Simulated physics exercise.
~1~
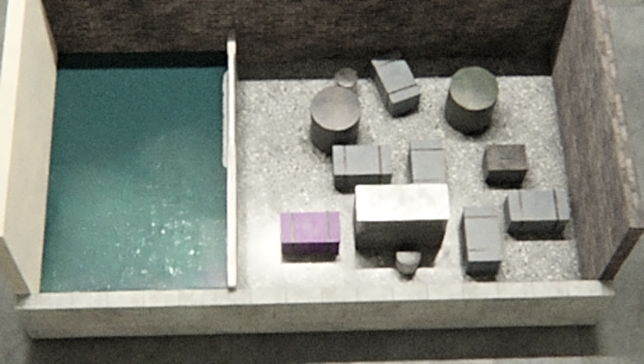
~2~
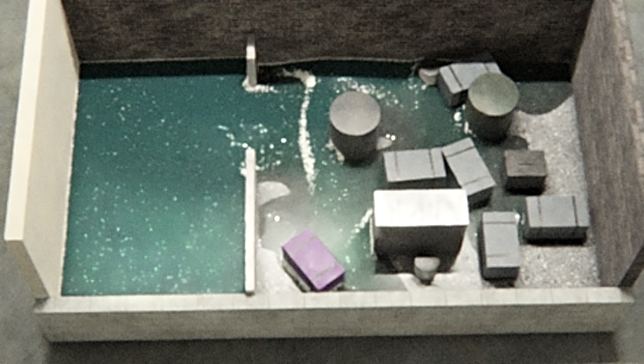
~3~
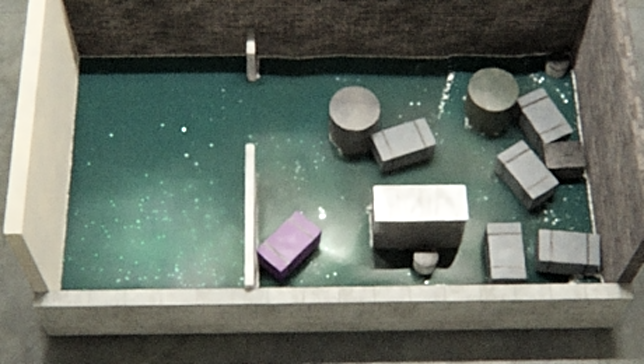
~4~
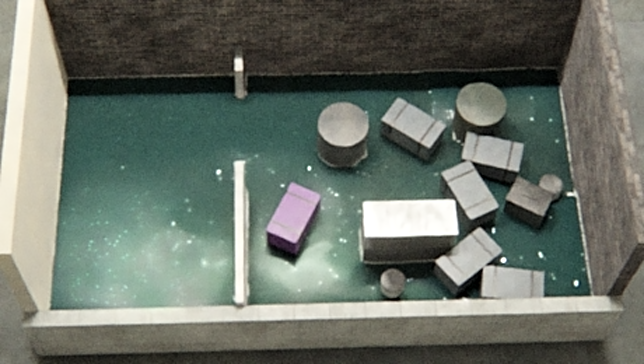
Green water bursting through a partition, flooding the pale floor, pushing grey boxes about and leaving them and a purple one afloat.
